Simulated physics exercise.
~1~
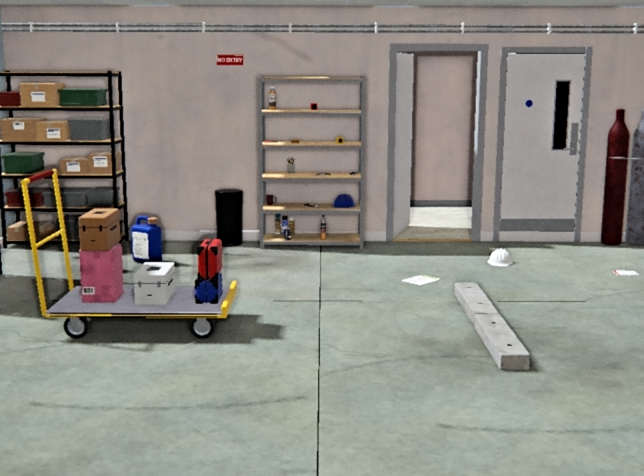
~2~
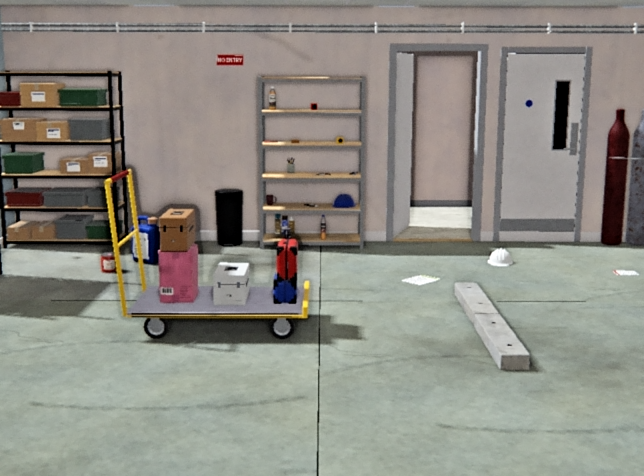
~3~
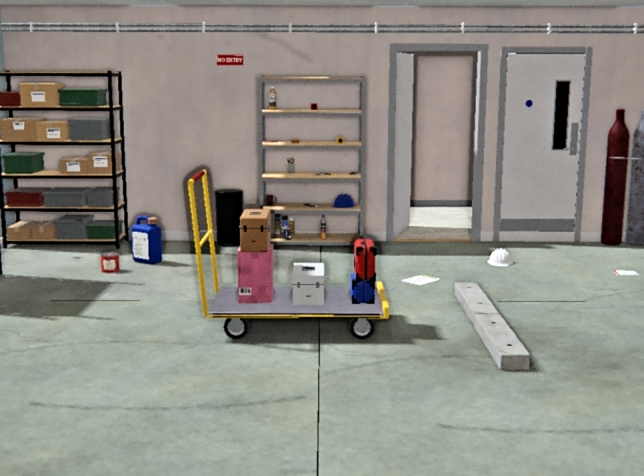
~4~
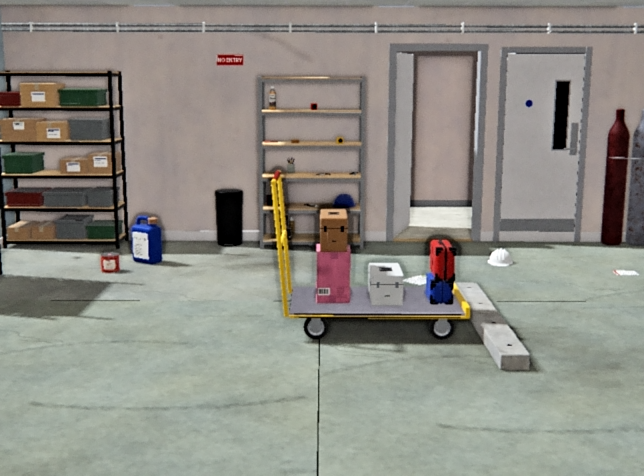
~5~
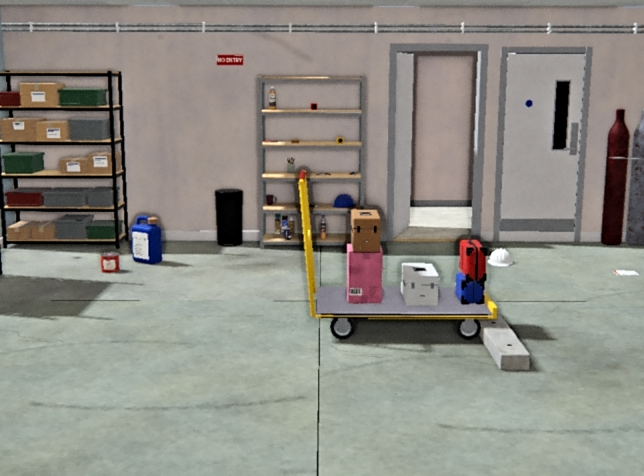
A flatbed trolley rolls right to a concrete kerb, its stacked load still aboard.
